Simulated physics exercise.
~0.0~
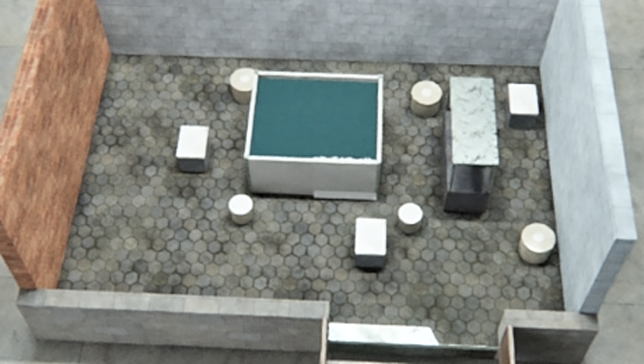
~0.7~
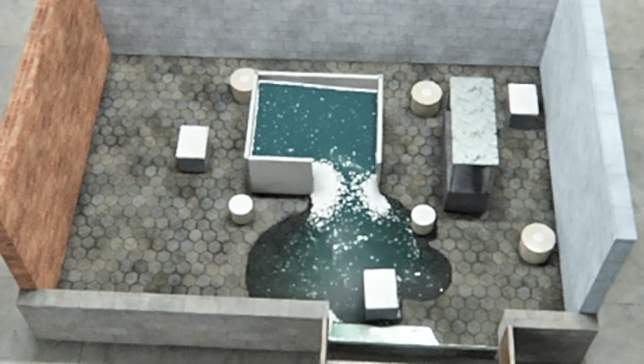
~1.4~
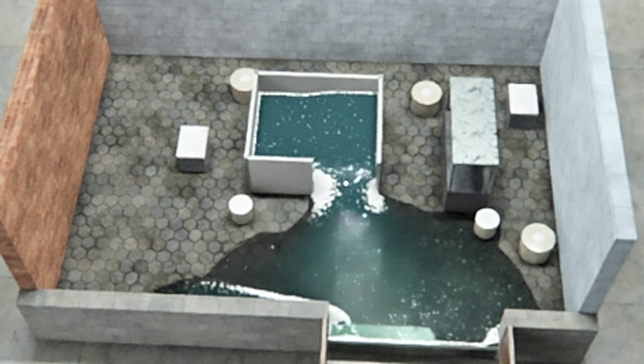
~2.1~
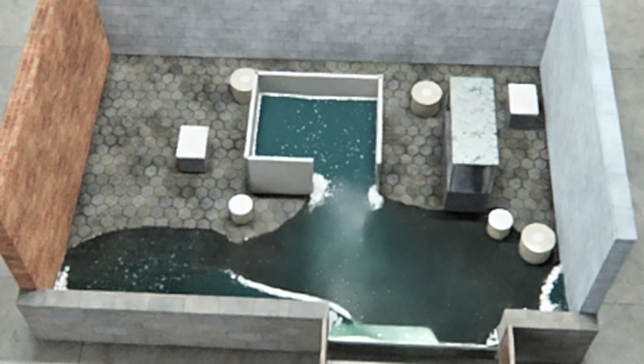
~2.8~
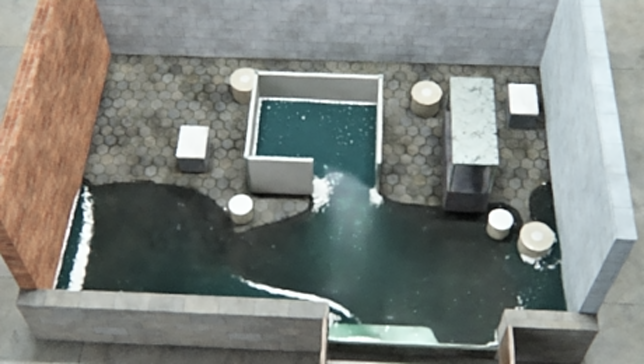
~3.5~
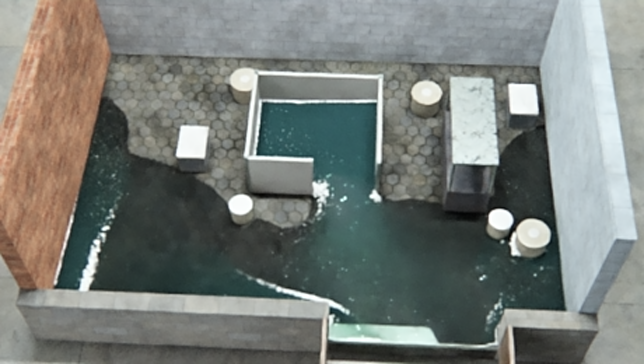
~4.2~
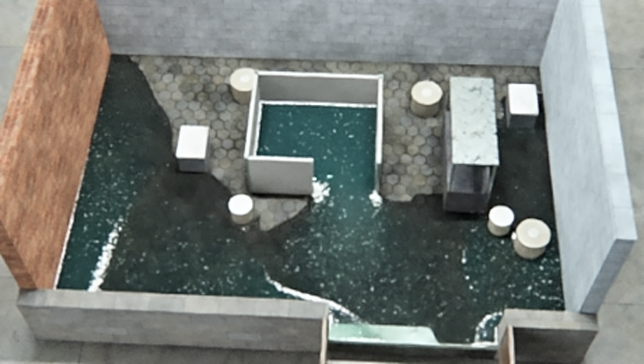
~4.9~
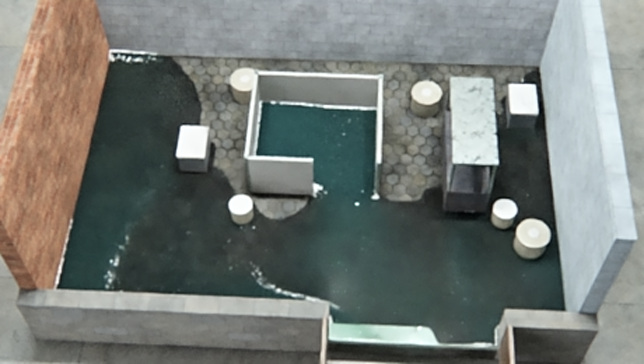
A paved hall with a brick wall on the left and pale grey walls elsewhere is seen from above. A white-walled tank of dark green water stands near the middle, with white boxes, round pails and a tall grey block around it. Part of the tank's near wall gives way, and water bursts out towards the near opening. The flood carries a white box through the opening and pushes a small white pail to the right. Water then spreads along the left and right sides to the back, leaving the tank lower and the remaining objects standing.
